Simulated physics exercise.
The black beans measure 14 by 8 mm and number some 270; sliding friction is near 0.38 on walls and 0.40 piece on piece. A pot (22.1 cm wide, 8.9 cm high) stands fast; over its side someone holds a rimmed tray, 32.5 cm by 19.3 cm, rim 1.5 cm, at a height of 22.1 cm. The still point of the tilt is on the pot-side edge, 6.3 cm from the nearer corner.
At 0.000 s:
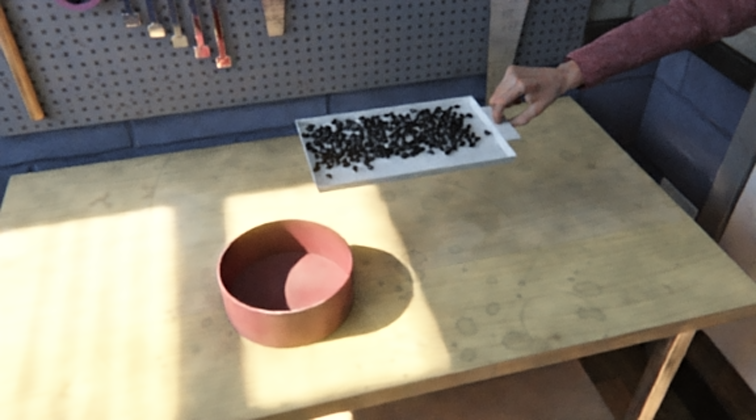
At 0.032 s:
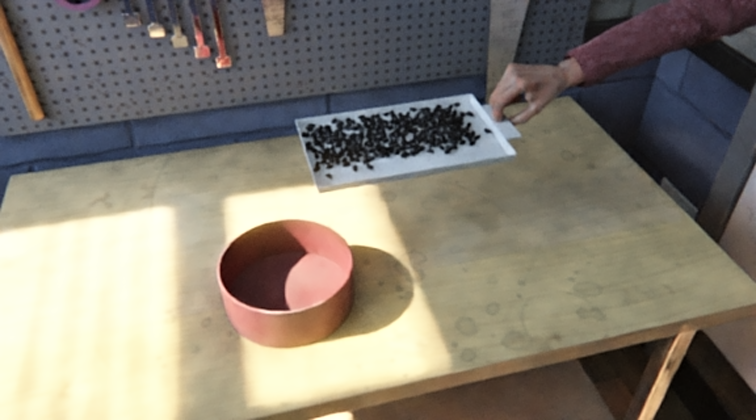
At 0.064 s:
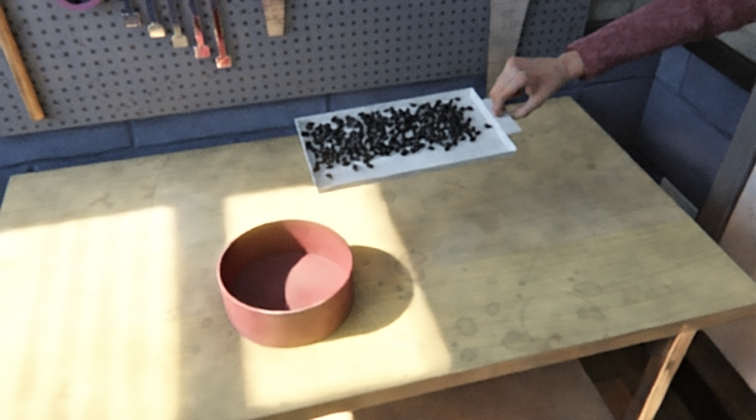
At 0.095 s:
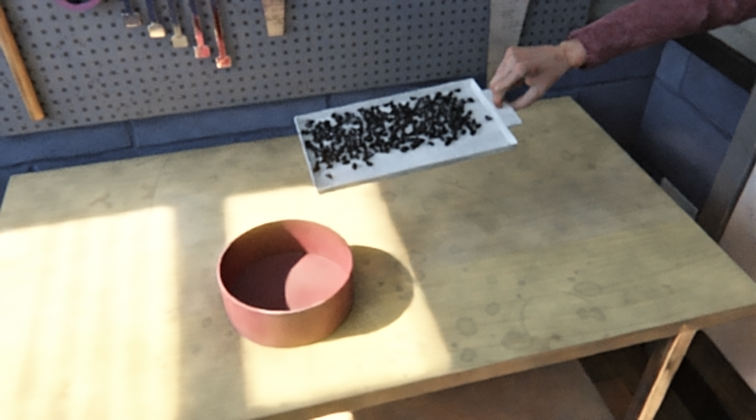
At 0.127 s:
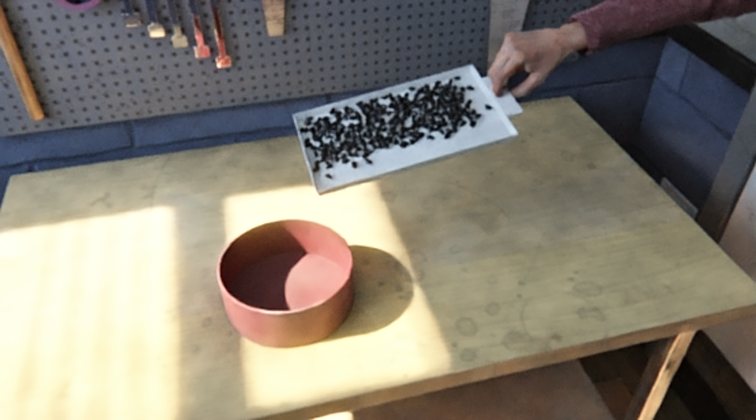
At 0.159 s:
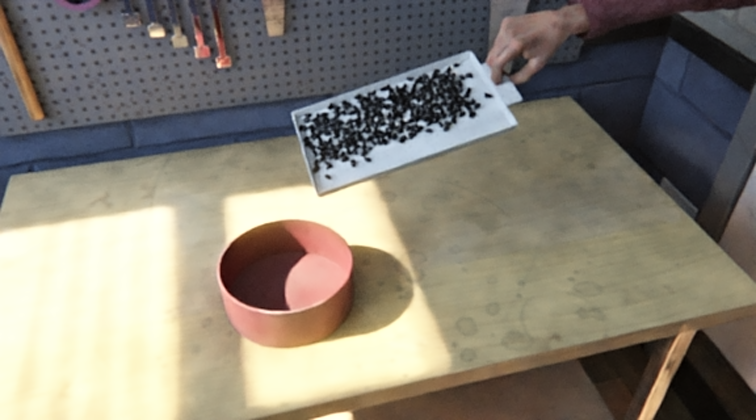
A person's hand, in a dark red sleeve, reaches in from the upper right and grips the end of a pale rimmed tray scattered with black beans, above a sunlit wooden workbench seen from slightly above. A round reddish pot sits below on the bench, before a grey pegboard hung with tools. The hand raises the tray's right end, slowly then faster, slanting it down leftward, while the camera stays still.
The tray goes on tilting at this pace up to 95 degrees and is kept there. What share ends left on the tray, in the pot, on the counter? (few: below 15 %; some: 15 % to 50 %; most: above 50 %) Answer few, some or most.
Tray: Few, pot: Most, counter: Few.
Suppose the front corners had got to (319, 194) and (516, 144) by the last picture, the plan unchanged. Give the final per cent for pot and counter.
Pot 70, counter 30.
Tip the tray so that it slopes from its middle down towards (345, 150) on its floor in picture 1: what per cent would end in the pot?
About 20 per cent.
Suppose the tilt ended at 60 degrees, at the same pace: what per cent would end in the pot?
In that case some 80 per cent.
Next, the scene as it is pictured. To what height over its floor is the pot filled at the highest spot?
Roughly 2.5 cm.
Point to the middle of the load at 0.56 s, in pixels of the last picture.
Near (316, 183).
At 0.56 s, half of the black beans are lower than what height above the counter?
Roughly 24 cm.
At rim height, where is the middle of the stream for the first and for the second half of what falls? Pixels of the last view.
At about (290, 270), then at (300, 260).
After 0.40 s, tilt 57 degrees; the tray holds 100 %, the pot 0 %.
Then, at 0.56 s, tilt 83 degrees; the tray holds 85 %, the pot 0 %.
Then, at 0.84 s, tilt 95 degrees; the tray holds 0 %, the pot 95 %.
By 1.7 s all is still; tray 0 %, pot 100 %, counter 0 %.
